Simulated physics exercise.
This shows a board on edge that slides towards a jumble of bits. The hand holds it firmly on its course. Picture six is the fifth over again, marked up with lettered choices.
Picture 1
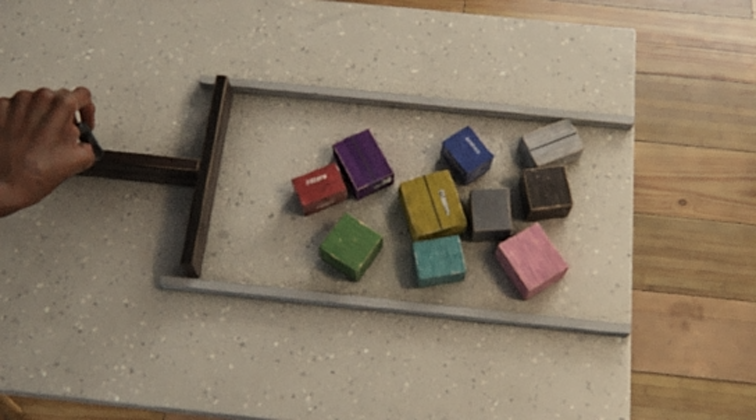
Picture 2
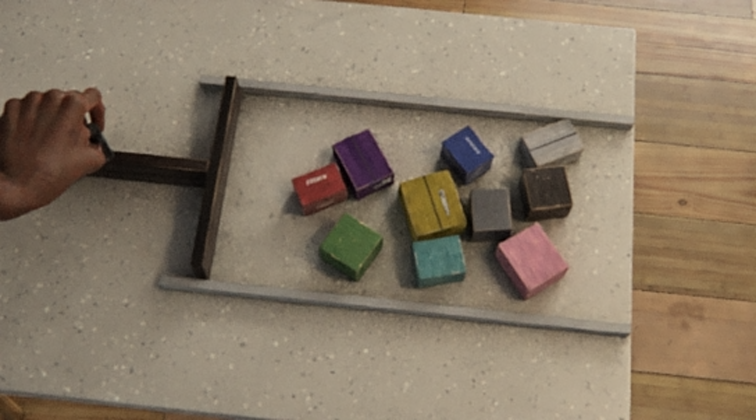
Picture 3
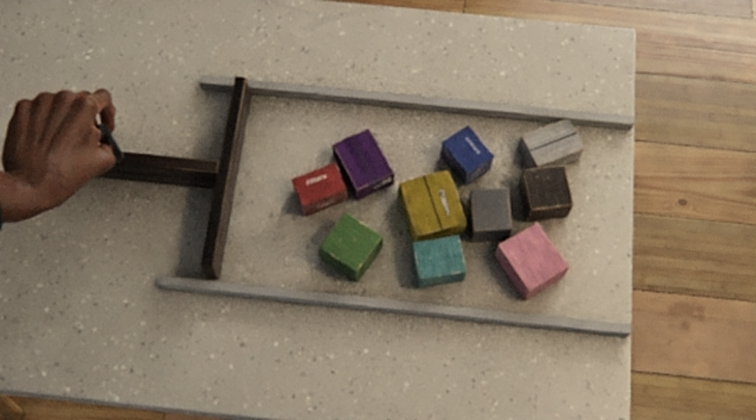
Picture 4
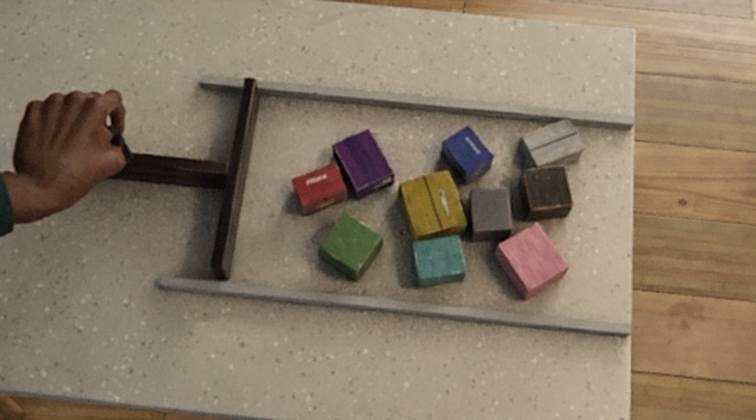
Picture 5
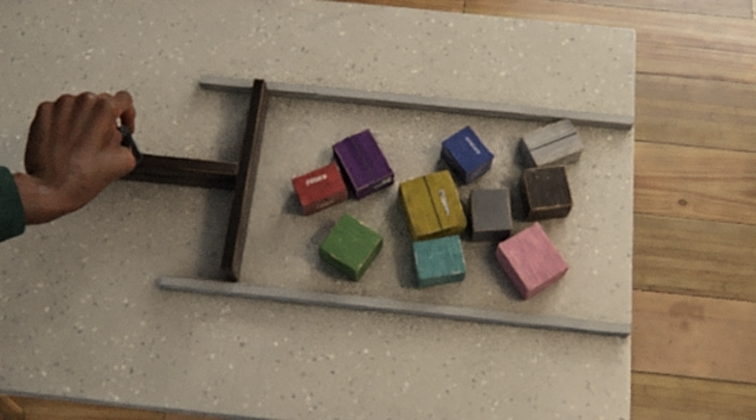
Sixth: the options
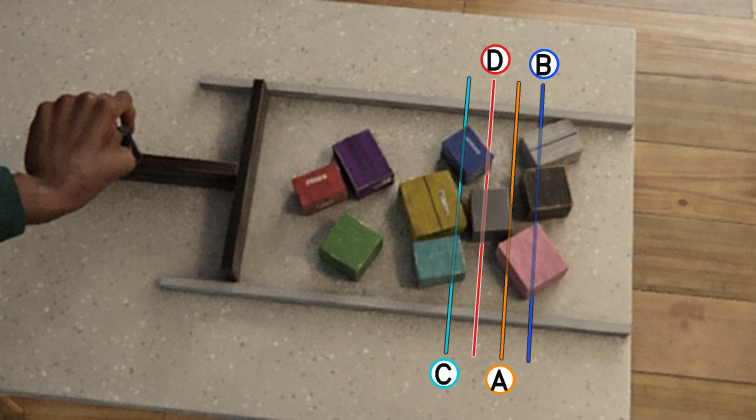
A dark board, held by a hand, slides slowly right between rails towards scattered coloured blocks.
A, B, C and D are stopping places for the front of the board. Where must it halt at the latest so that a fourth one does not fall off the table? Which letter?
Stop at A.
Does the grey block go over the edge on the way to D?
By then, no.
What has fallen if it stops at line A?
The black block.
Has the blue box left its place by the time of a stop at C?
By then, yes.
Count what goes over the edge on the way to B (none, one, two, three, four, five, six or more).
By then, four.
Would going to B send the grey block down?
Yes.
On the marked copy, A at (511, 213); B at (536, 216); C at (458, 208); D at (484, 210).
With A. Early on, board (339, 179); green block (369, 245); purple box (392, 154).
Further on, board (435, 189); black block (588, 191); white box (567, 146).
At the end, board (510, 196); black block over the edge; white box (635, 151); one fallen.
As for the rest, B drops four; C is within the limit but short; D is within the limit but short.
